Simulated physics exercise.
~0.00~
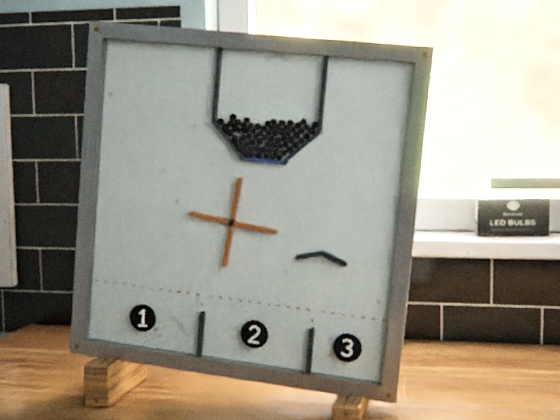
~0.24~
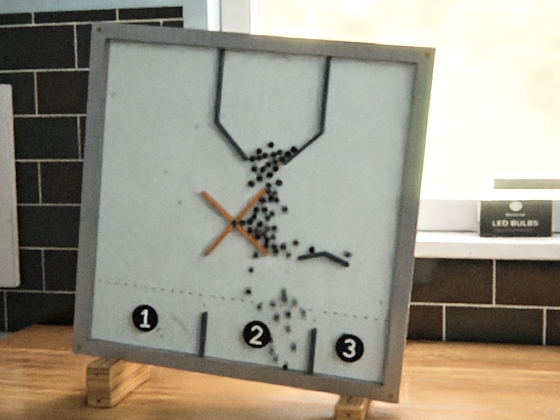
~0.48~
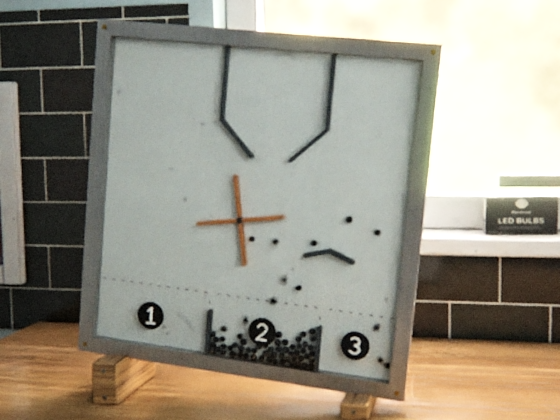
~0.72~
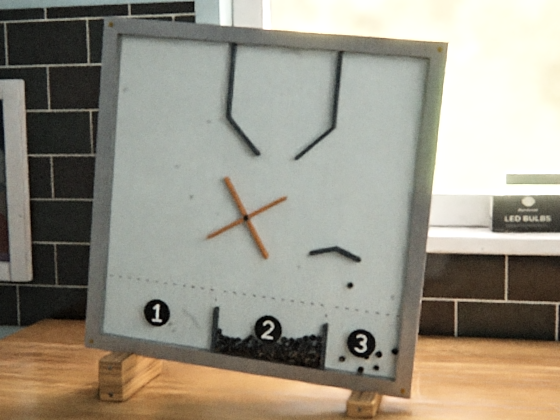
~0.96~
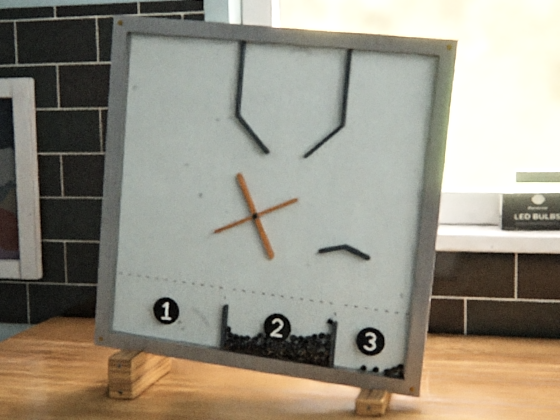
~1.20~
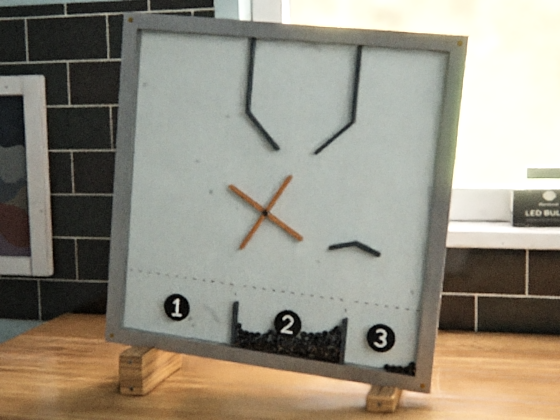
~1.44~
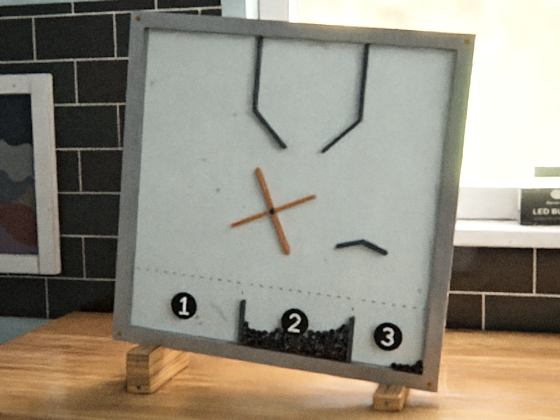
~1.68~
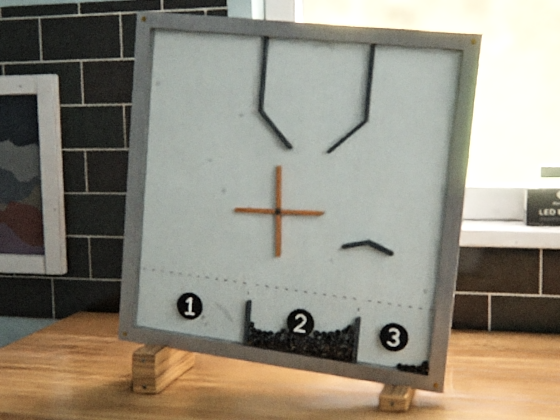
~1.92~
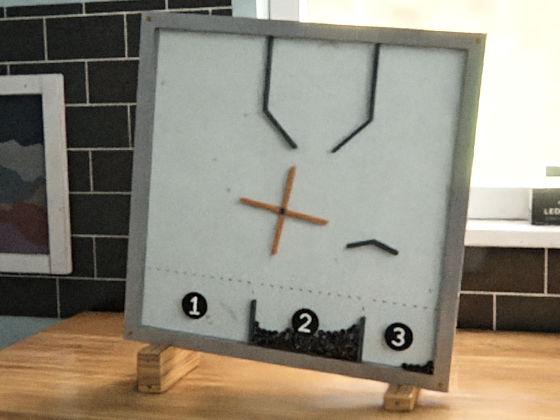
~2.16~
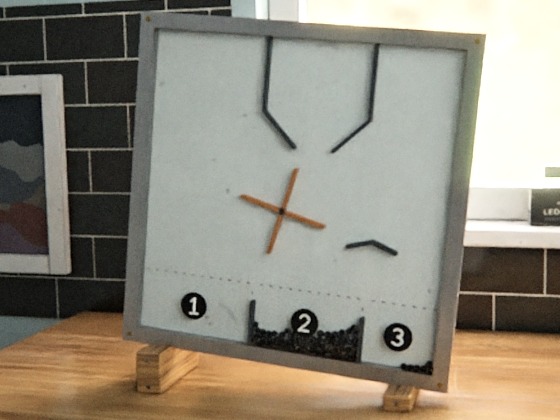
An upright feeder drops black beads past a turning orange cross, mostly into the middle bin.
